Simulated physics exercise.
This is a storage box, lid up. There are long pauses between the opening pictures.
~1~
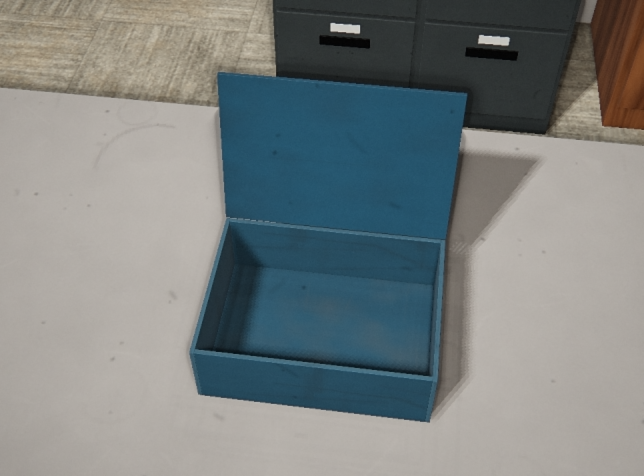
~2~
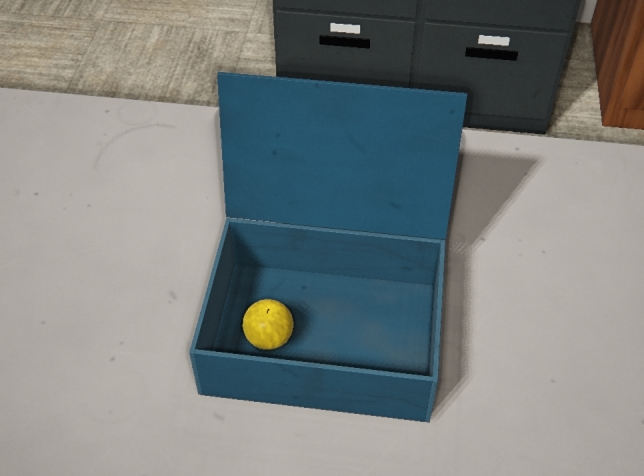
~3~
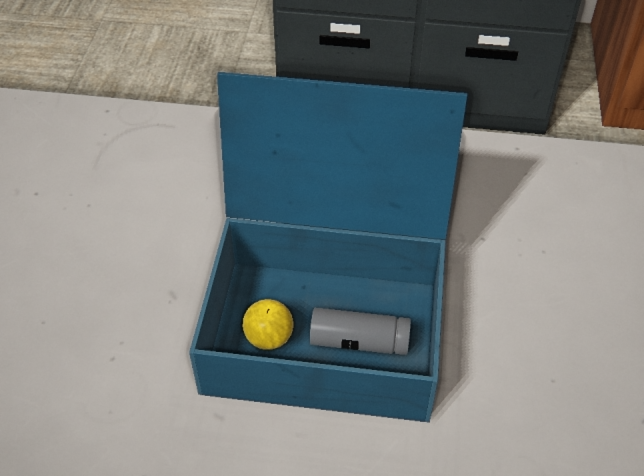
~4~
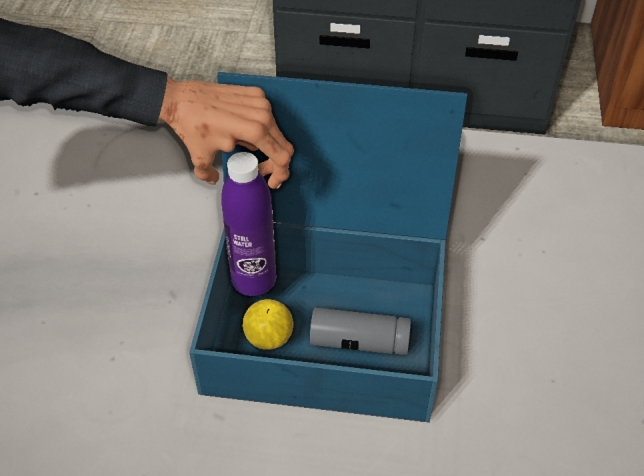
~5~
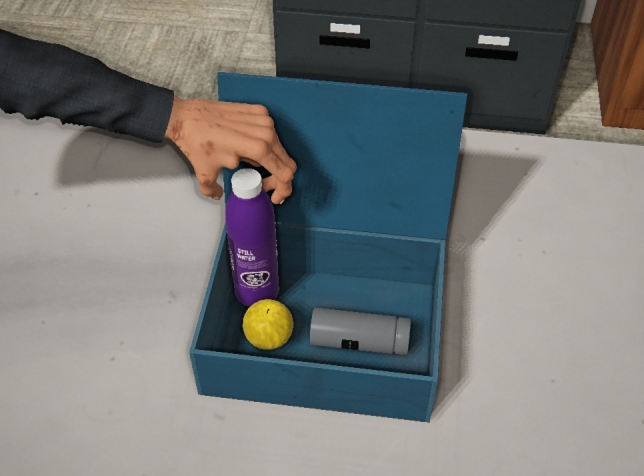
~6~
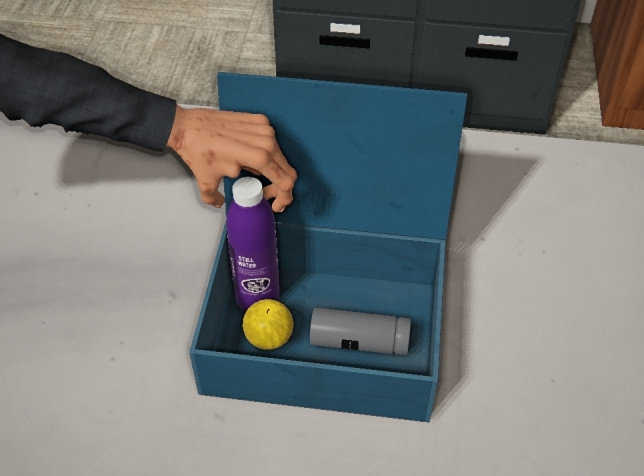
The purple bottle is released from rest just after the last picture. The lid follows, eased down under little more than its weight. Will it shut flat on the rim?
In the end the lid is held up.
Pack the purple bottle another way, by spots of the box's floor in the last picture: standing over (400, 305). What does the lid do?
Then it stays ajar.
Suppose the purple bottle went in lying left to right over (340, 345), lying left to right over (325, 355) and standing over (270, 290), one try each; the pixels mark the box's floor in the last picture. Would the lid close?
First, it sits on the rim; second, it sits on the rim; third, it will not close.
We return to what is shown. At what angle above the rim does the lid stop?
Some 16° above the rim.
Then, 1.30 s past the last view, lid 78° above the rim.
Then, 2.10 s past the last view, lid 42° above the rim; purple bottle rocked 26° from its first pose near (243, 276).
Then, 2.40 s past the last view, lid 16° above the rim; purple bottle rocked 56° from its first pose near (232, 313); yellow apple displaced a little.
Finally, lid 16° above the rim; down or leaning hard in the box, purple bottle; the other 2 still in place. Final places as the last picture's camera would see them, purple bottle near (232, 313).
